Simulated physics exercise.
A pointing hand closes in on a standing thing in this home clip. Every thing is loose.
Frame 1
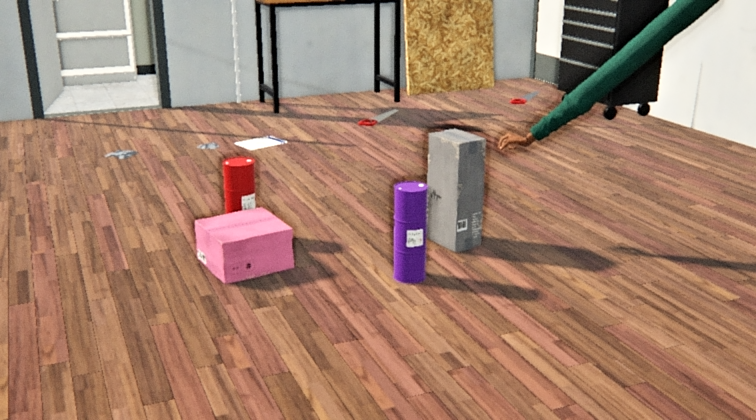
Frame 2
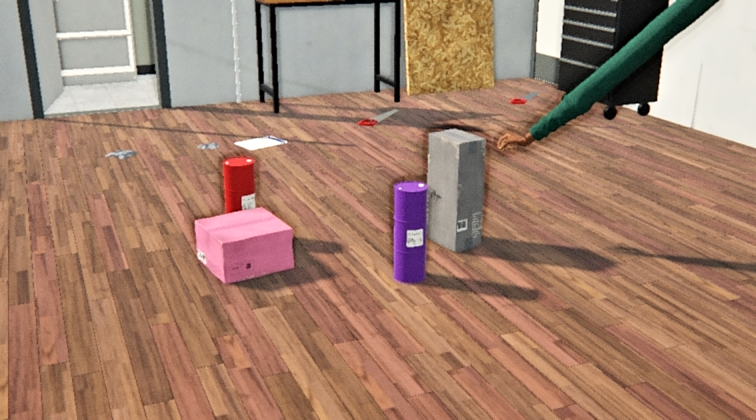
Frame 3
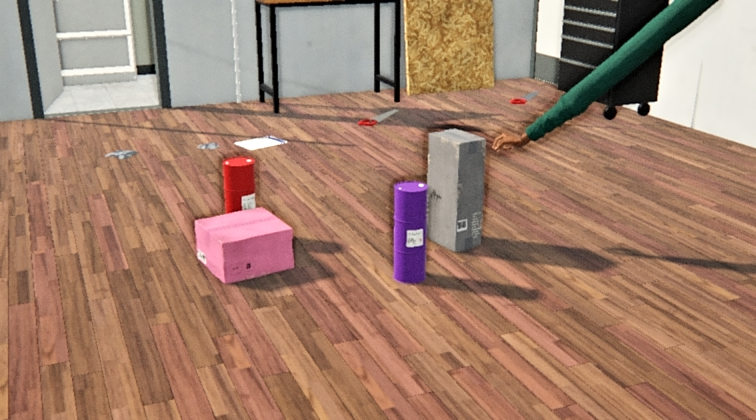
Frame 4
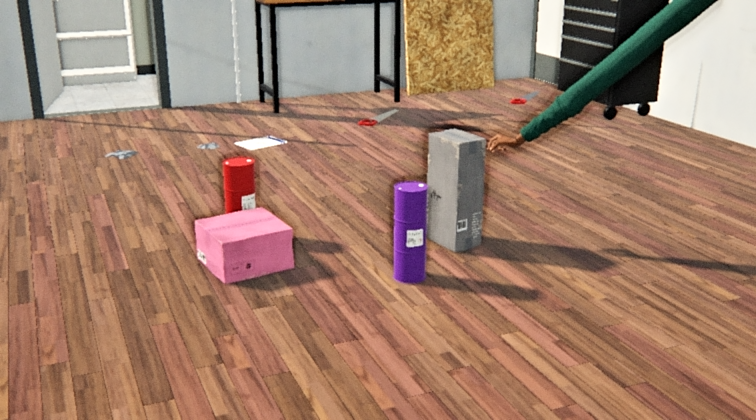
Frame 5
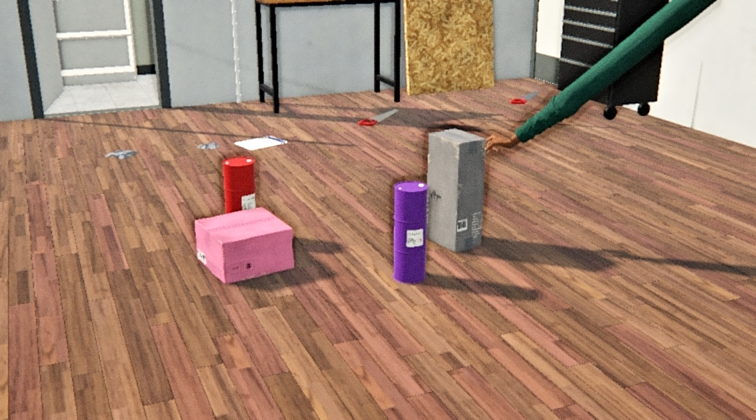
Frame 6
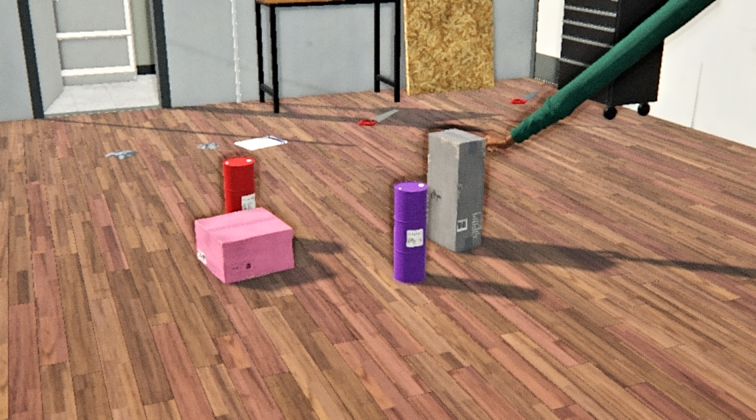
A green-sleeved arm moves its hand slightly left to the tall grey box's upper side.
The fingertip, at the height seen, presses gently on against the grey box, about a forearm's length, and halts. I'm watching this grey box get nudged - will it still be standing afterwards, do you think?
Falls down.
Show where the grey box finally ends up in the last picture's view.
Pretty much around (393, 242), I'd say.
Then, 0.40 s on from there, grey box turned 10° from how it was put near (447, 190).
Then, 0.90 s on from there, grey box turned 34° from how it was put near (428, 196).
Then, 1.10 s on from there, grey box turned 66° from how it was put near (405, 218).
Then, 1.20 s on from there, grey box on its side near (393, 243).
In the end, toppled on the floor, grey box. At the end, from the last picture's camera, grey box near (393, 242).
